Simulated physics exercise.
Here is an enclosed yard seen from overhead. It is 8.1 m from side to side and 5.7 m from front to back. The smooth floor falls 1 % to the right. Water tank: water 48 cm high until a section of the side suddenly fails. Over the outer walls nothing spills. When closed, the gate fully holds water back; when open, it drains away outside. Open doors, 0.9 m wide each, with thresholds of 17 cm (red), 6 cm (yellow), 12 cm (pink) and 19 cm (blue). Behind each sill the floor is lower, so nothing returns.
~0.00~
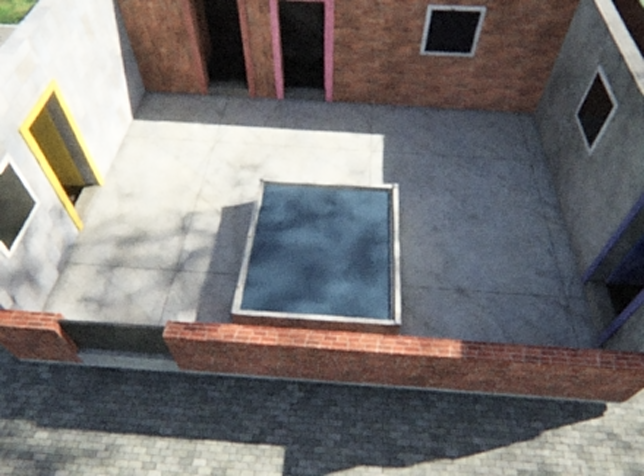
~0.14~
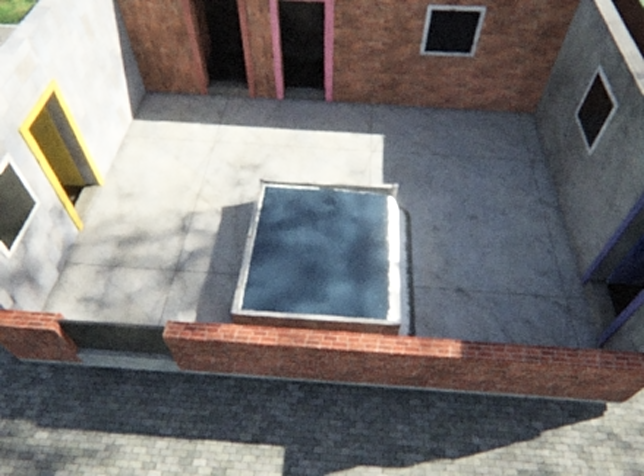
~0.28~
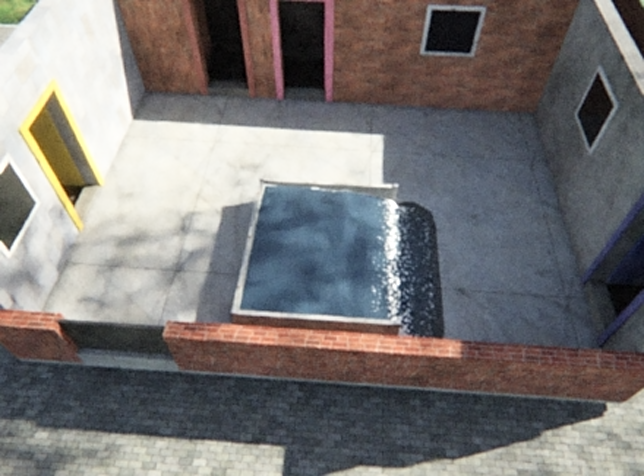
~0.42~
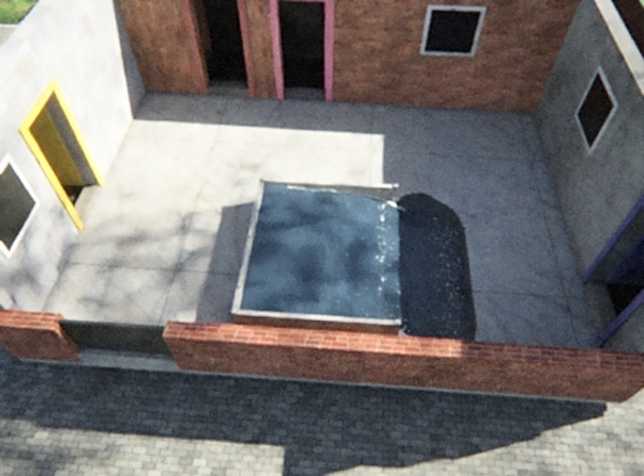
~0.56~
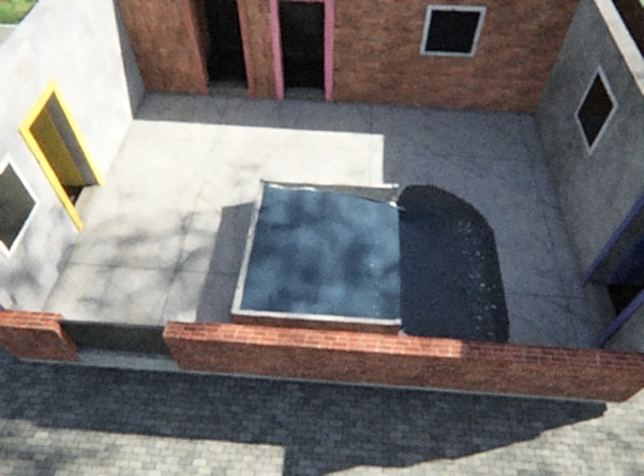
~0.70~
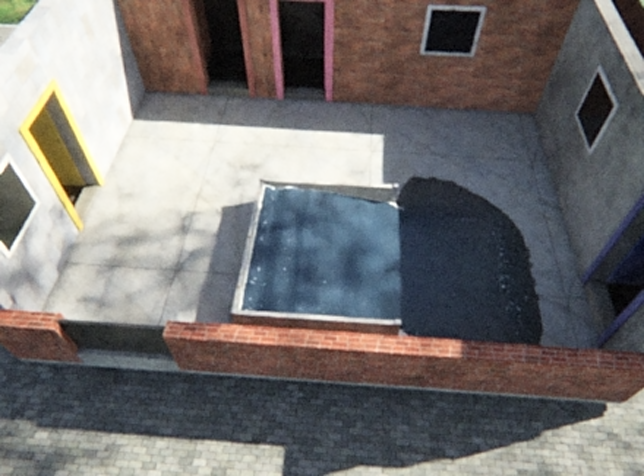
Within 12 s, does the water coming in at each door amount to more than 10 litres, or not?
At the red door: Not more than 10 litres. At the yellow door: Not more than 10 litres. At the pink door: Not more than 10 litres. At the blue door: More than 10 litres.
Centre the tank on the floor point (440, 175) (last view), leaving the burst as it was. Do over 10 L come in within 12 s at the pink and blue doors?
Well, pink ends up inside the mark and blue ends up inside the mark.
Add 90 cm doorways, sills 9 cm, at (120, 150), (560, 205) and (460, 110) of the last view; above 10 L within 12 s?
So, in the order given, it's shy of the mark, then beyond the mark, then beyond the mark.
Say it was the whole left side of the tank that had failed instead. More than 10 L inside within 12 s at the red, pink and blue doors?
In that case, red door: Less than that, pink door: Less than that, blue door: Less than that.
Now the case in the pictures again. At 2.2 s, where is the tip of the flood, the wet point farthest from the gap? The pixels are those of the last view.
Near (533, 139).
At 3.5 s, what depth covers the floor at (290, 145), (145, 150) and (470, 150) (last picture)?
Close to 0, 0 and 3 centimetres.
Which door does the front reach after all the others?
Yellow.
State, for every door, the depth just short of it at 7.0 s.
You'd see red at 4 cm, yellow at 0 cm, pink at 6 cm and blue at 10 cm.
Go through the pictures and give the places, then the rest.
The first picture shows the water tank at (323, 246) is whole and still, 48 cm deep.
In the second picture, the front is at a hidden place, 1.2 m from the gap at (392, 262); 0.4 m2 of floor is under water; 48 cm left at the back of the water tank.
In the third picture, the front is at a hidden place, 1.4 m from the gap at (392, 264); 1.6 m2 of floor is under water; 48 cm left at the back of the water tank.
In the fourth picture, the front is at a hidden place, 1.7 m from the gap at (392, 264); 3.1 m2 of floor is under water; 48 cm left at the back of the water tank.
In the fifth picture, water pours out at (392, 265) and has run 1.9 m, to a hidden place; typically 6 cm deep outside, 48 cm at the water tank's back.
In the sixth picture, the front is at a hidden place, 2.3 m from the gap at (392, 265); 6.2 m2 of floor is under water; 43 cm left at the back of the water tank.
After 1.4 s water covers 25 % of the floor and is deepest (28 cm) near (571, 277); red door not reached, yellow door not reached, pink door not reached, blue door 27 cm at the sill, 1 L in.
After 2.2 s water covers 30 % of the floor and is deepest (38 cm) near (594, 363); red door not reached, yellow door not reached, pink door not reached, blue door 35 cm at the sill, 35 L in.
After 3.5 s water covers 35 % of the floor and is deepest (28 cm) near (529, 121); red door not reached, yellow door not reached, pink door not reached, blue door 27 cm at the sill, 113 L in.
After 7.0 s water covers 70 % of the floor and is deepest (16 cm) near (532, 133); red door 4 cm at the sill, 0 L in, yellow door not reached, pink door 6 cm at the sill, 0 L in, blue door 10 cm at the sill, 128 L in.
After 12.0 s water covers 95 % of the floor and is deepest (10 cm) near (584, 375); red door 4 cm at the sill, 0 L in, yellow door 4 cm at the sill, 0 L in, pink door 4 cm at the sill, 0 L in, blue door 8 cm at the sill, 128 L in.
